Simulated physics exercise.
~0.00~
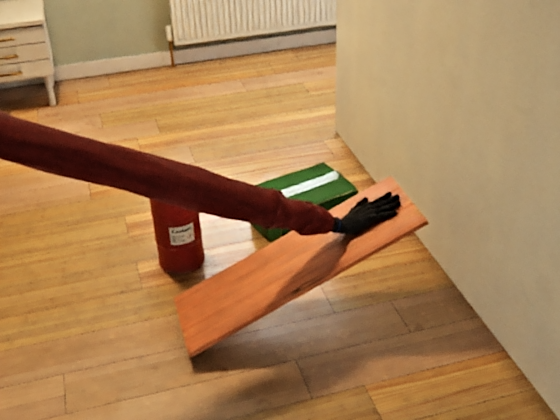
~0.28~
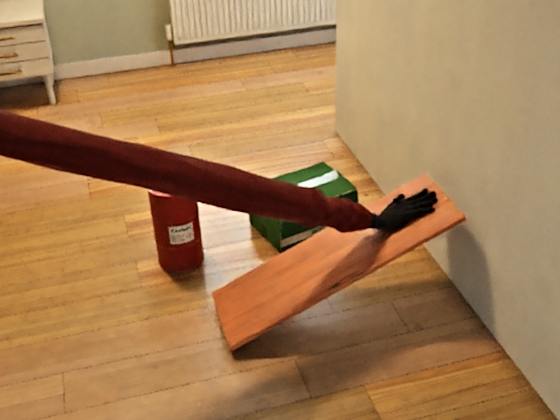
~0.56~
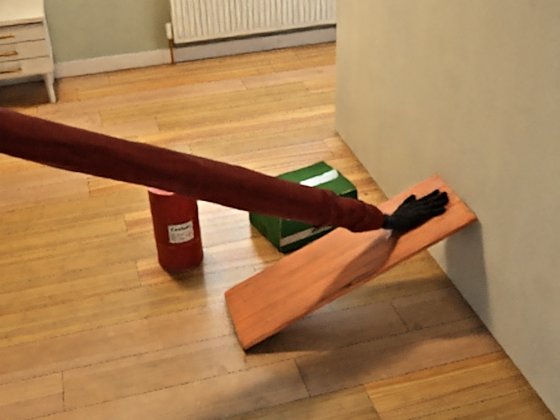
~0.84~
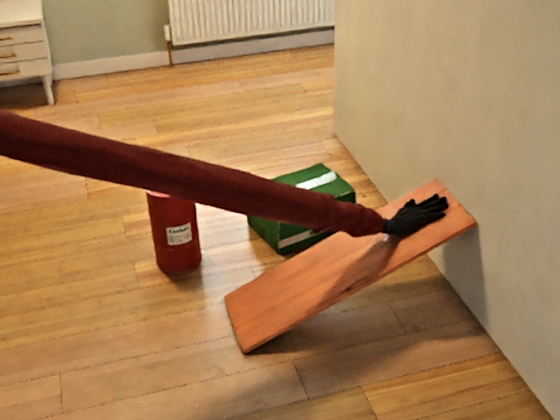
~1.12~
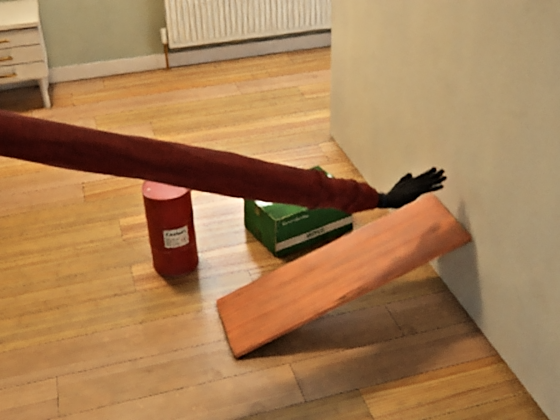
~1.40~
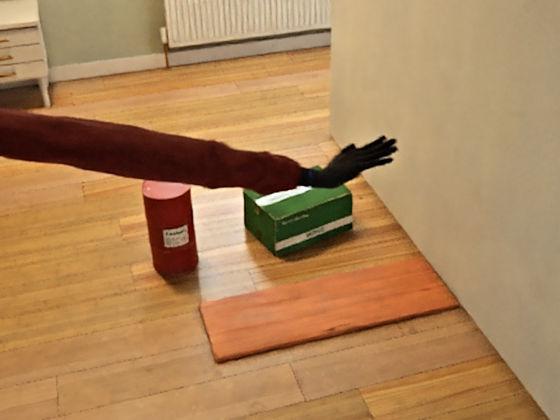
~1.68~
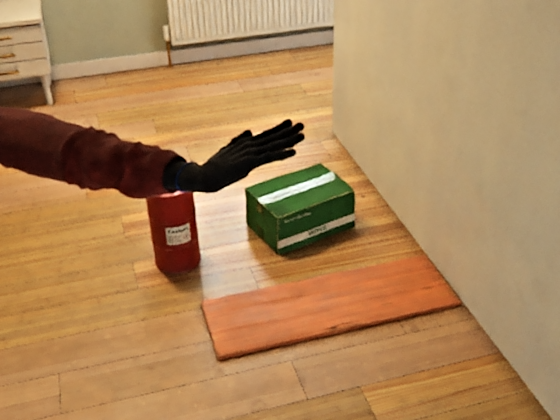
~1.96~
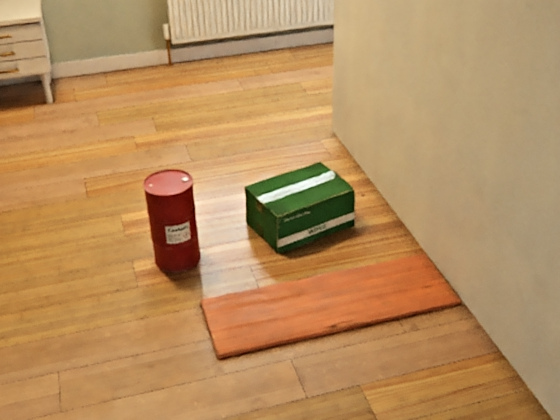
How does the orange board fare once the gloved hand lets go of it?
It does not stay propped against the wall. It slides down and ends up lying flat on the floor.
